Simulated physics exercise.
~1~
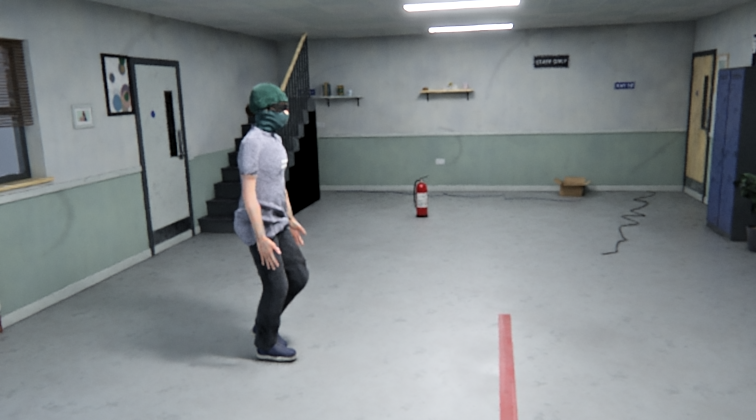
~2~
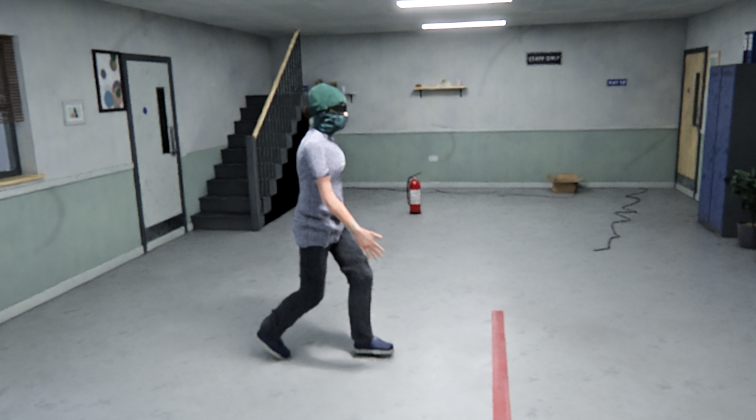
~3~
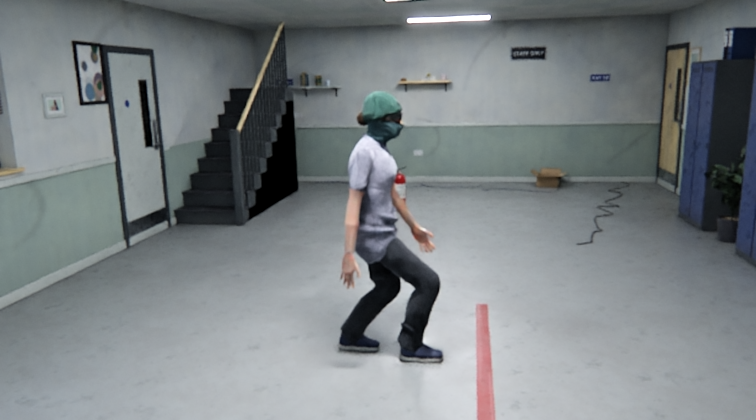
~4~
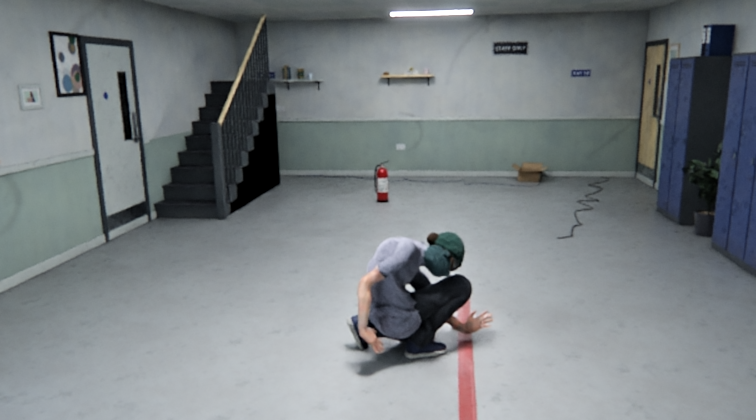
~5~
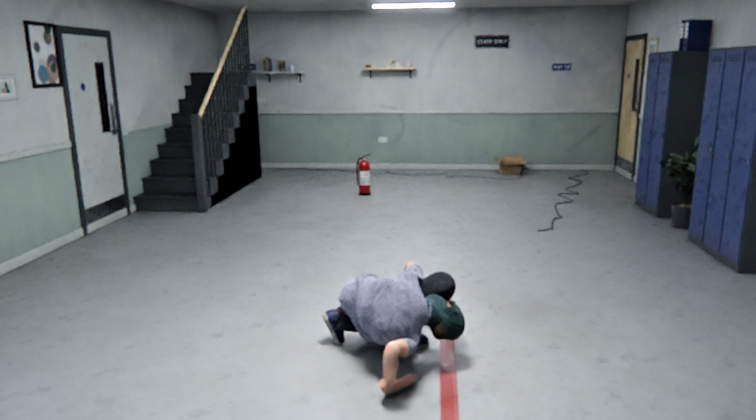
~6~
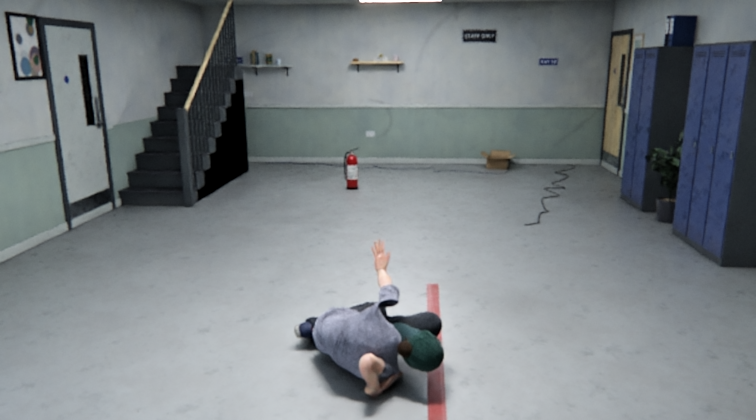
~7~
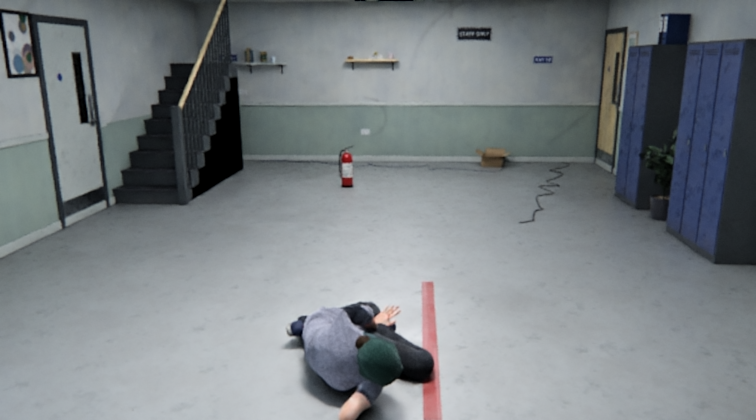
In a grey and green room with stairs and blue lockers, a masked person in a green cap walked right toward a red floor stripe, then buckled, folded down onto the floor and ended slumped low, just short of the tape.
